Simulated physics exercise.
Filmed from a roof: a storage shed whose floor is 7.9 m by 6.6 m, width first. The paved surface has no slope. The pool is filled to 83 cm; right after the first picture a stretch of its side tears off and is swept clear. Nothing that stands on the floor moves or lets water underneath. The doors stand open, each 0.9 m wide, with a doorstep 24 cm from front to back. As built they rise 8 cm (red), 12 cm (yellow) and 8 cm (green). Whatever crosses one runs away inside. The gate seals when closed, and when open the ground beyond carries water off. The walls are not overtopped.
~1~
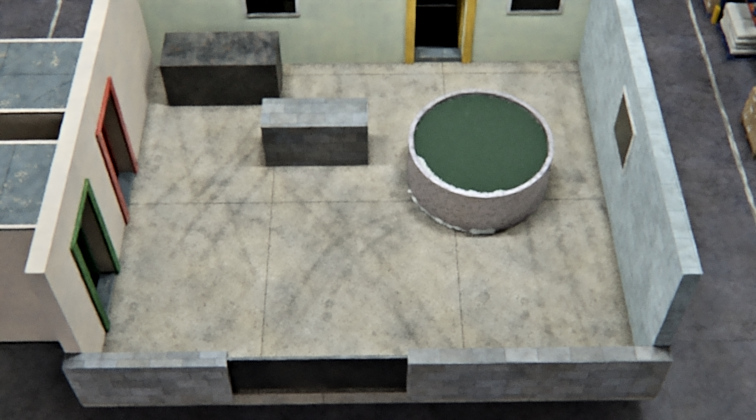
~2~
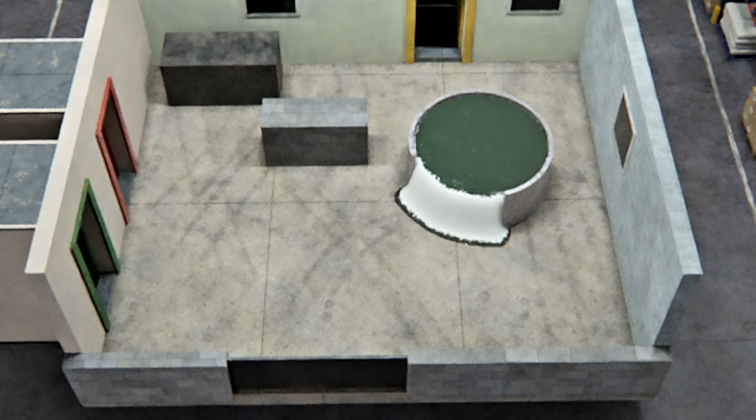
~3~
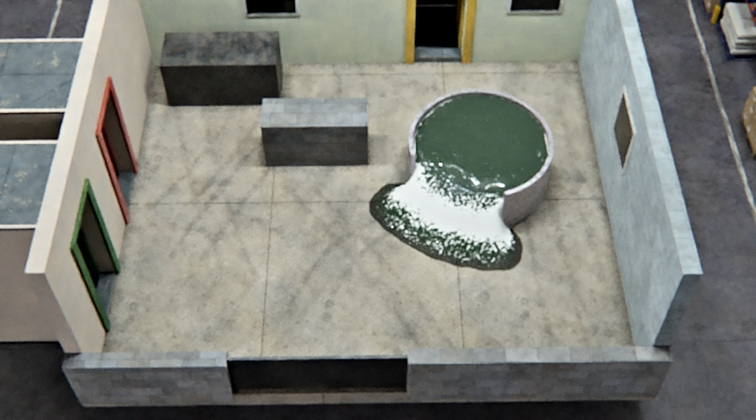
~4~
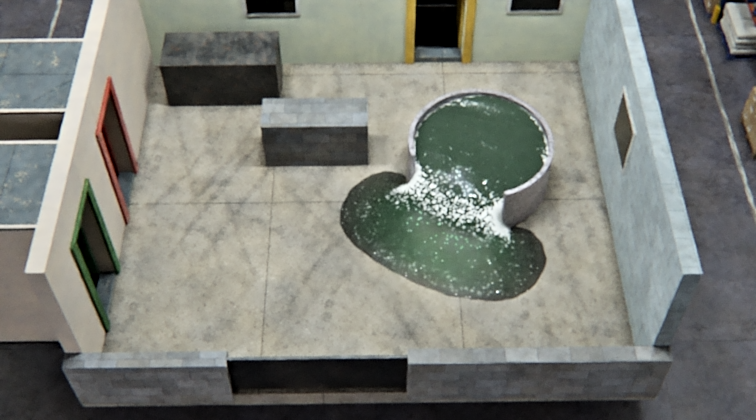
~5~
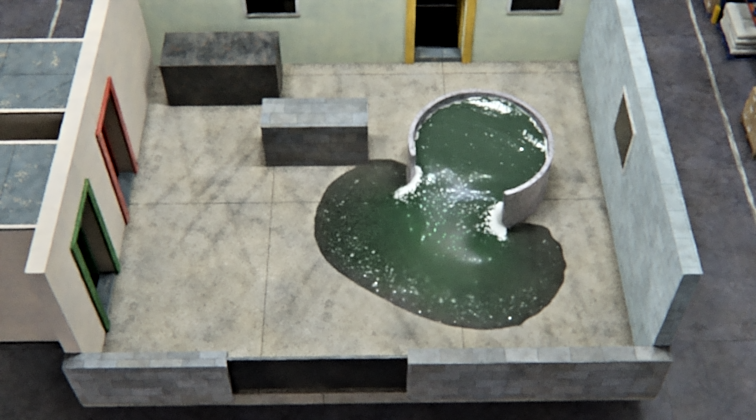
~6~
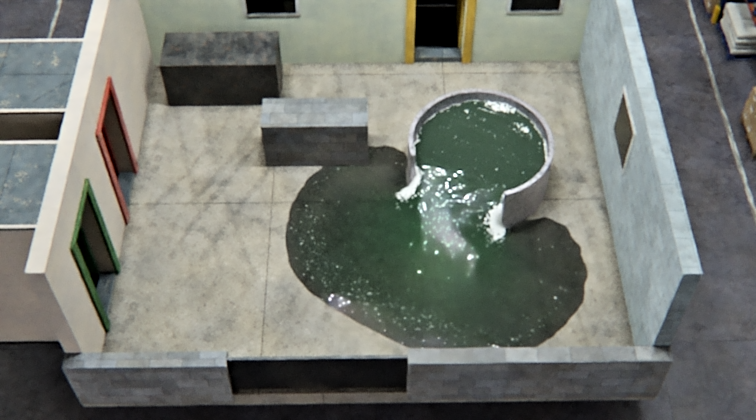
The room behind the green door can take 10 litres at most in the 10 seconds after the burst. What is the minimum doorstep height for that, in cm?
About 26 cm.
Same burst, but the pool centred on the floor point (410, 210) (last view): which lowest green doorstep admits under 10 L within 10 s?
Then roughly 28 cm.
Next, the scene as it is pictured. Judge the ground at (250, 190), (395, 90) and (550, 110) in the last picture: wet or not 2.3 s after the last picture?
In that order: Under water, dry, dry.
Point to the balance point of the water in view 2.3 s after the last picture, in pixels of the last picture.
At about (364, 283).
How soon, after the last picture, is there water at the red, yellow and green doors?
Red 1.8 s, yellow 6.5 s, green 1.2 s.
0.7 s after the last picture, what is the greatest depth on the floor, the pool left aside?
About 34 cm.
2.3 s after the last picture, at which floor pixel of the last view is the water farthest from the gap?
Near (98, 381).
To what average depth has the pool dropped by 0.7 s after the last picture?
Some 42 cm.
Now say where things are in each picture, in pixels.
The first frame shows the pool at (480, 144) is whole and still, 83 cm deep; the green door at (97, 261) is dry.
In the second frame, the front is at (500, 243), 0.3 m from the gap at (448, 212); 0.4 m2 of floor is wet, 83 cm left at the back.
In the third frame, water pours out at (448, 213) and has run 0.8 m, to (376, 212); about 11 cm deep outside, 83 cm at the back.
In the fourth frame, water pours out at (448, 215) and has run 1.3 m, to (351, 232); about 9 cm deep outside, 82 cm at the back.
In the fifth frame, water pours out at (448, 215) and has run 1.8 m, to (328, 254); about 7 cm deep outside, 73 cm at the back.
In the sixth frame, the front is at (301, 273), 2.4 m from the gap at (448, 215); 10.5 m2 of floor is wet, 65 cm left at the back; 2.9 m in a straight line remain to the green door at (97, 261).
Then, 0.7 s after the last picture water covers 45 % of the floor, deepest (34 cm) near (383, 378); it has not reached the green door.
Then, 2.3 s after the last picture water covers 55 % of the floor, deepest (44 cm) near (98, 381); 26 cm at the green door, 24 litres in over its 8 cm doorstep.
Then, 9.3 s after the last picture water covers 100 % of the floor, deepest (12 cm) near (167, 111); 7 cm at the green door, 216 litres in over its 8 cm doorstep.
At the green door as built, the water peaked near 26 cm, 2.3 s after the last picture.
With a doorstep of 24 cm, 16 litres would have come in within the 10 s; with 28 cm, 6 litres. So under 10 litres takes about 26 cm.
